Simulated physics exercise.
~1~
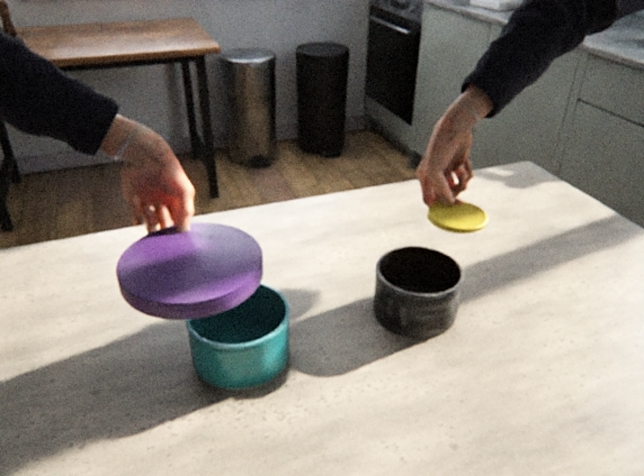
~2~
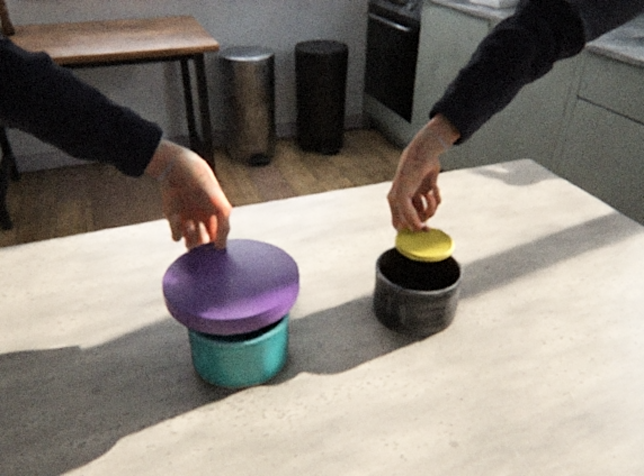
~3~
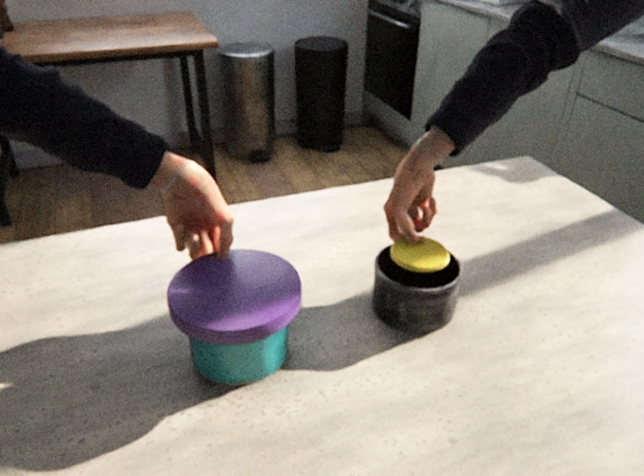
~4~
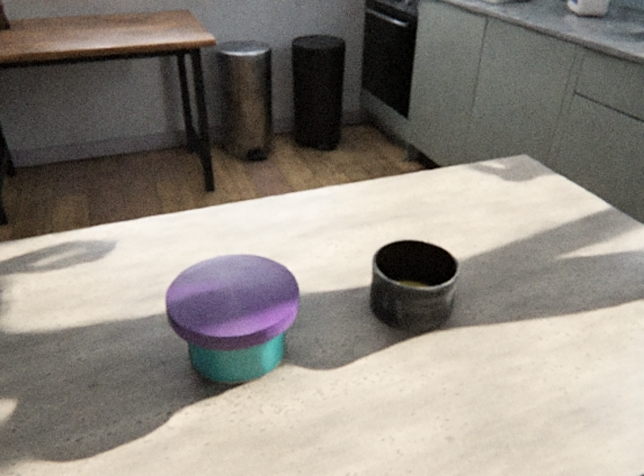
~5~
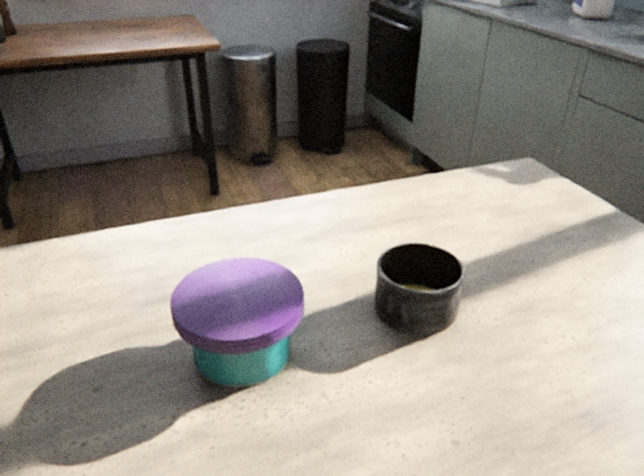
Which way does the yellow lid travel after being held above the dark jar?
The yellow lid moves down, passing through the mouth of the dark jar and ending up inside it.
At first, two hands in dark sleeves hold a wide purple disc above a teal jar on the left and a small yellow lid above a dark jar on the right. The left hand moves the purple disc rightward over the teal jar, while the right hand brings the yellow lid down to the dark jar's mouth. The purple disc settles on the rim, and the yellow lid dips inside the opening. Both hands then let go and leave the table. In the end, the purple disc covers the teal jar, while the yellow lid lies down inside the dark one.
